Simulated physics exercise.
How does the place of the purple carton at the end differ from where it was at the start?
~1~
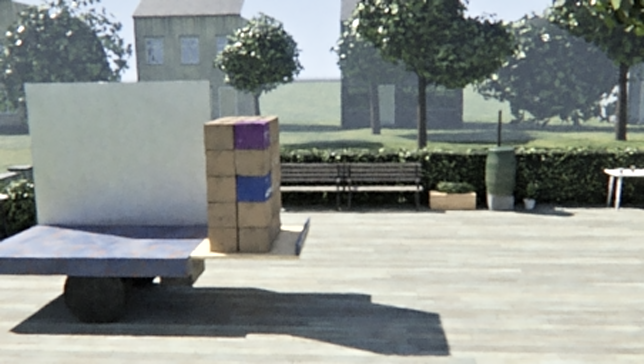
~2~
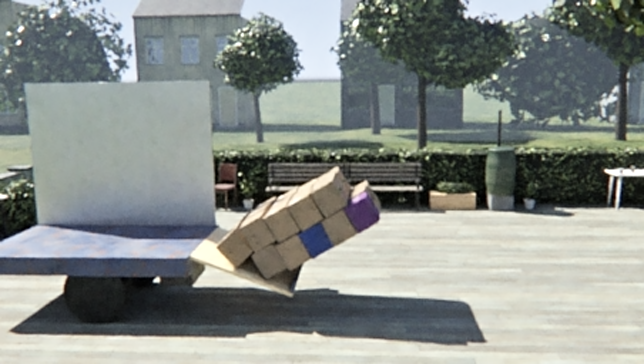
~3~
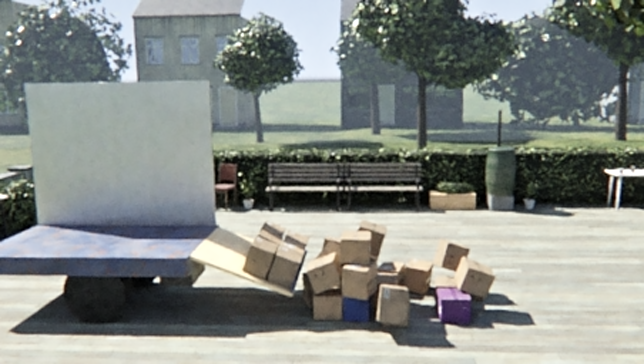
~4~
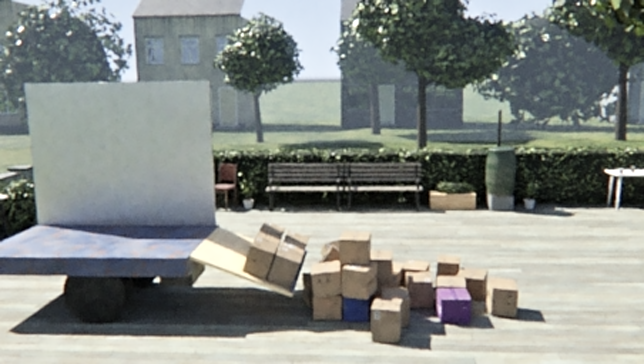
At the start the purple carton was at the top of the stack on the tail lift. By the end it was on the ground further to the right, among the spilled cartons.
